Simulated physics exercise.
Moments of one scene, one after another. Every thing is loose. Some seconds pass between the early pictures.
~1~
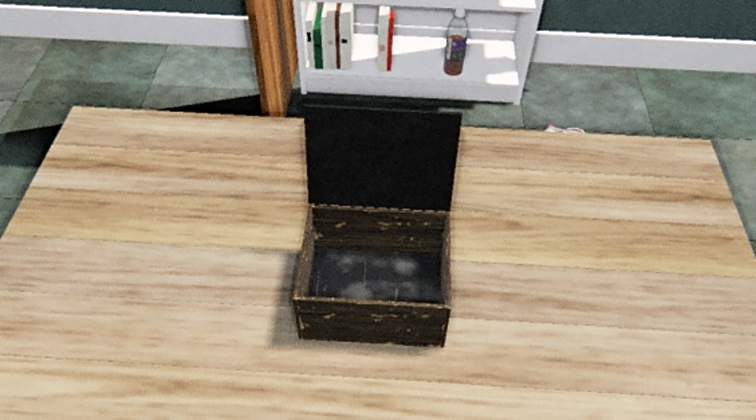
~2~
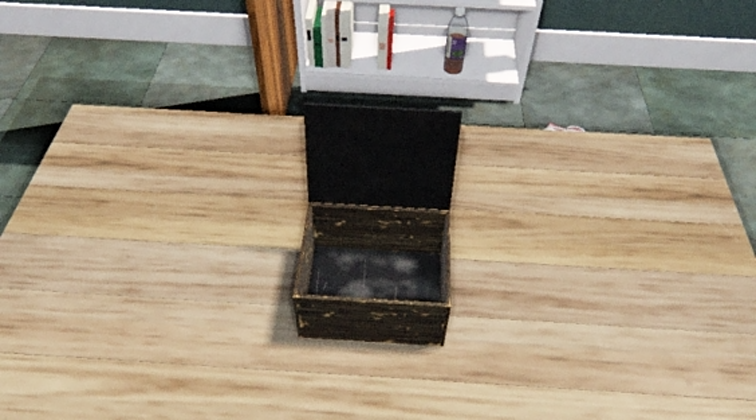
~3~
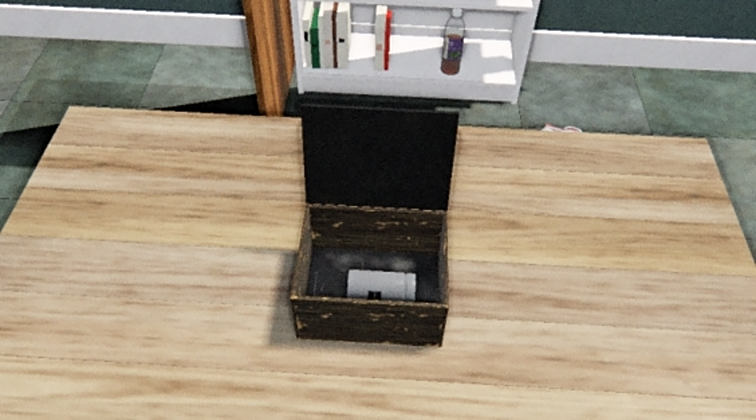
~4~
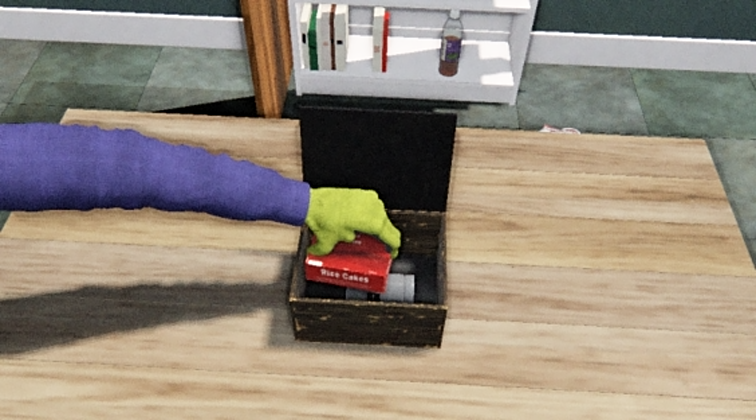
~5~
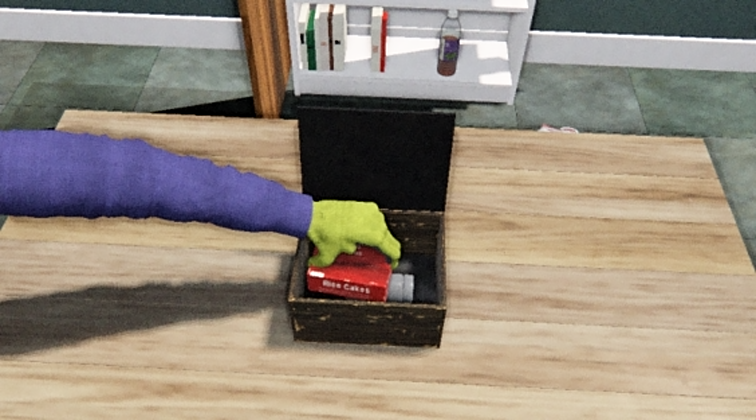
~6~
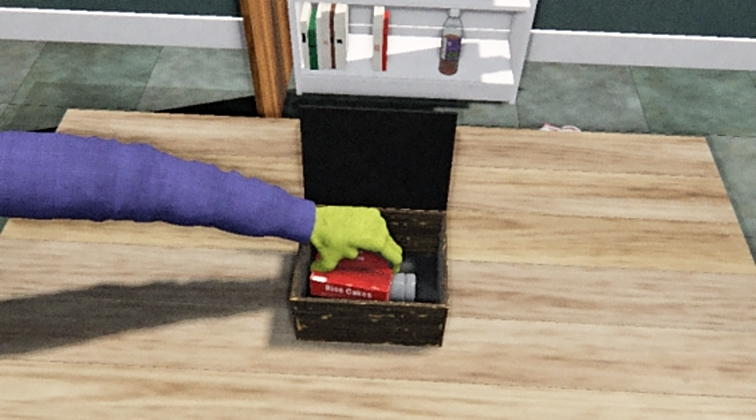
A grey shaker appears lying inside the open, empty dark wooden box on the table. Then an arm in a purple sleeve with a yellow-green hand reaches in from the left, holding a red packet over the box, and lowers it slightly beside the shaker, still gripping it.
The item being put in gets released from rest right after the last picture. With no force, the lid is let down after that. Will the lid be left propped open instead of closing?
You can see the lid settles down properly.
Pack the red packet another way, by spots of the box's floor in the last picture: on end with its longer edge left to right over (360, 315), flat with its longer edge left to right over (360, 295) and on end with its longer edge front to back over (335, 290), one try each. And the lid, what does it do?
So: First open, second shut tight, third open.
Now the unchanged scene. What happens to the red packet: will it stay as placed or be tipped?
Simply put, it gets tilted.
Then, 0.90 s later than the last frame, lid starting down; red packet on its side near (351, 310); grey shaker moved a little.
Then, 1.60 s later than the last frame, lid 60° above the rim; red packet on its side near (351, 310); grey shaker moved about its own width.
Then, 2.20 s later than the last frame, lid 18° above the rim; red packet on its side near (351, 310); grey shaker moved about its own width.
When it is over, lid shut; lying over in the box, red packet; moved from the start, grey shaker. End places, in pixels of the last picture, red packet near (351, 310).
